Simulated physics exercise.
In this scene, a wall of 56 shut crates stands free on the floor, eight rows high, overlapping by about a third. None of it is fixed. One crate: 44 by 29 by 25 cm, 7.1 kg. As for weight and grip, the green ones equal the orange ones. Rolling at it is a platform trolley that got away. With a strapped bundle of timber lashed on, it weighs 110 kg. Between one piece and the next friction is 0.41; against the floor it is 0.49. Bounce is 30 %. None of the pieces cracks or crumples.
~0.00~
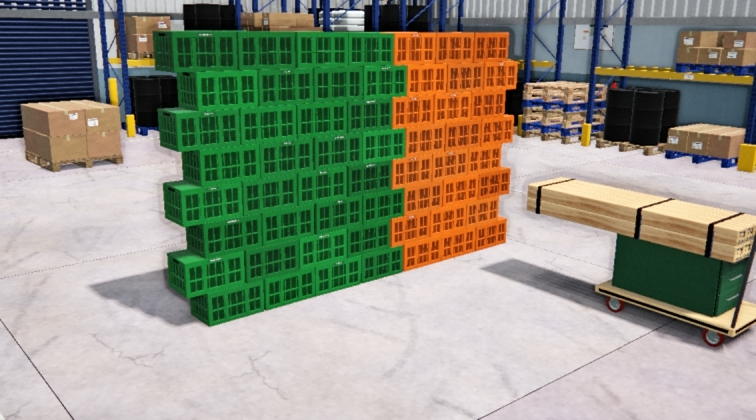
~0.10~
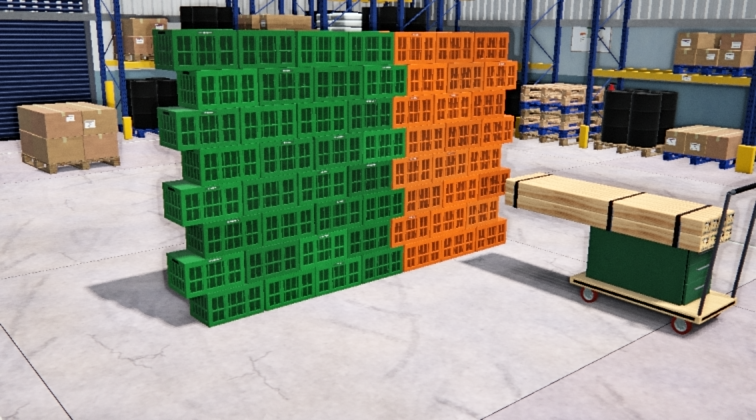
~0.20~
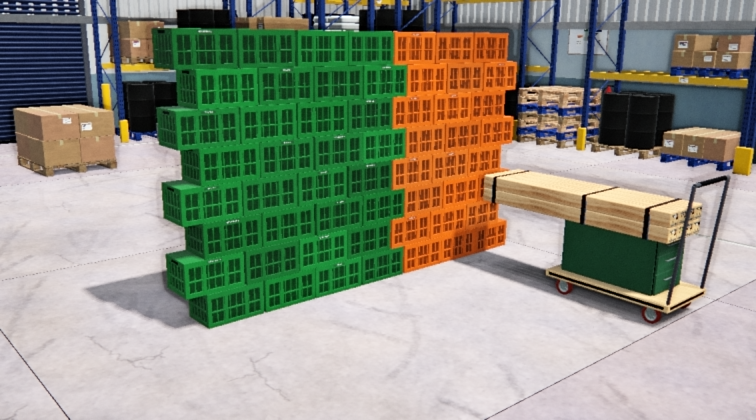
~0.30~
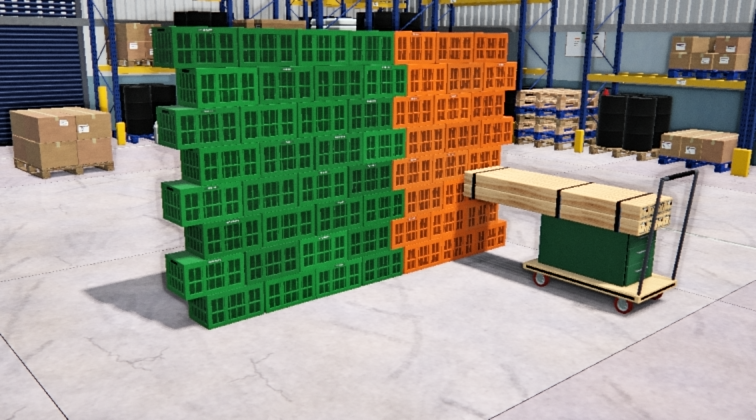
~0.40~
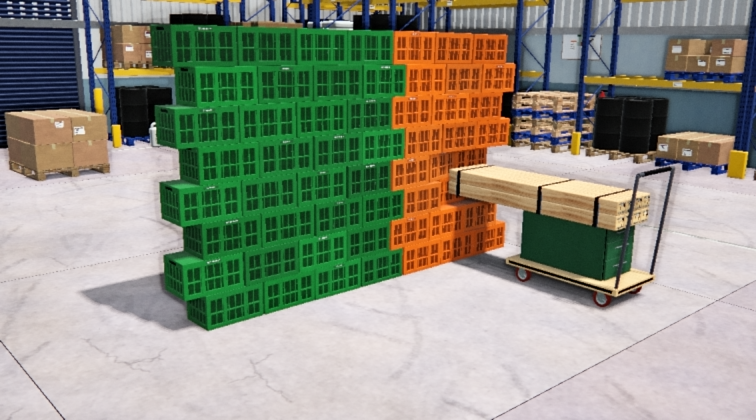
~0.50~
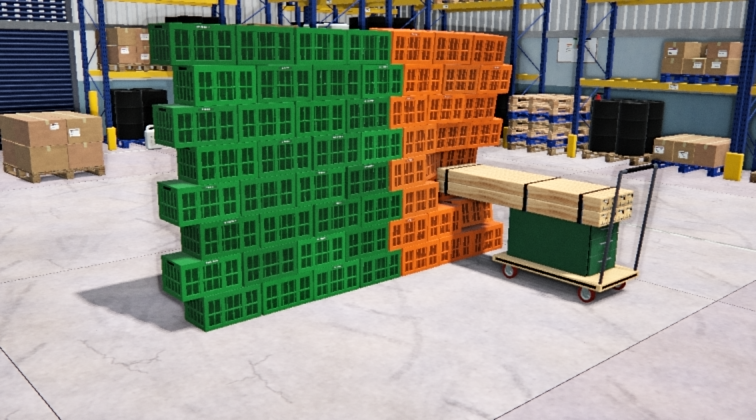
Wall of stacked green and orange crates standing in a warehouse as a timber-laden trolley rolls left into its orange end, shifting crates.
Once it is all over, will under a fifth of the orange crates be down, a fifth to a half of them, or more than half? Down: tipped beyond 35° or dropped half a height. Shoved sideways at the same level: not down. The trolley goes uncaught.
More than half.
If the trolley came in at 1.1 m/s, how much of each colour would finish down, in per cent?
Down at the end: Orange 0 per cent, green 0 per cent.
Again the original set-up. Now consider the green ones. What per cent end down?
Of the green ones, 0 per cent finish down.
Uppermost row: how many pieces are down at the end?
Top row tally: 3.
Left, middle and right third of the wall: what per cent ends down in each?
0 / 10 / 70 %, left to right.
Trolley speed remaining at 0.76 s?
Speed: Near 0.8 m/s.
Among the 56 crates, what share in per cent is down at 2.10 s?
At that instant, 25 percent.
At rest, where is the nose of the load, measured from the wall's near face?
Roughly 90 centimetres past it.
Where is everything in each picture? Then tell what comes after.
In the first frame (each place is the centre of the face we see best; the camera moves round a little), load (533, 193) 73 cm short of the wall; top orange crate (492, 48); top green crate (372, 49); all as stacked.
In the second frame, load (511, 188) 50 cm short of the wall; top orange crate (492, 47).
In the third frame, load (489, 184) 26 cm short of the wall; top orange crate (491, 48).
In the fourth frame, load (469, 180) 36 mm short of the wall; top orange crate (491, 48).
In the fifth frame, load (454, 177) 14 cm into the wall's line; top orange crate (491, 49); 7 have shifted.
In the sixth frame, load (442, 176) 27 cm into the wall's line; top orange crate (490, 51) tilted 6°; top green crate (370, 47); 18 have shifted.
By 0.76 s, load 52 cm past the wall's line, still rolling; 6 of the 24 orange crates down (6 of 56 in all colours); top orange crate tilted 20°, 13 cm lower; top green crate moved 35 mm.
By 1.26 s, load 86 cm past the wall's line, still rolling; 12 of the 24 orange crates down (12 of 56 in all colours); top orange crate on its side; top green crate moved 40 mm.
By 2.10 s, load 90 cm past the wall's line, still rolling; 15 of the 24 orange crates down (15 of 56 in all colours); top orange crate on its side; top green crate moved 44 mm.
When it is over (3.9 s), load 91 cm past the wall's line, stopped; 15 of the 24 orange crates down (15 of 56 in all colours); top orange crate on its side; top green crate moved 41 mm. That is 62 per cent. In pixels of the last frame, middles, top orange crate near (571, 211), top green crate near (354, 47).
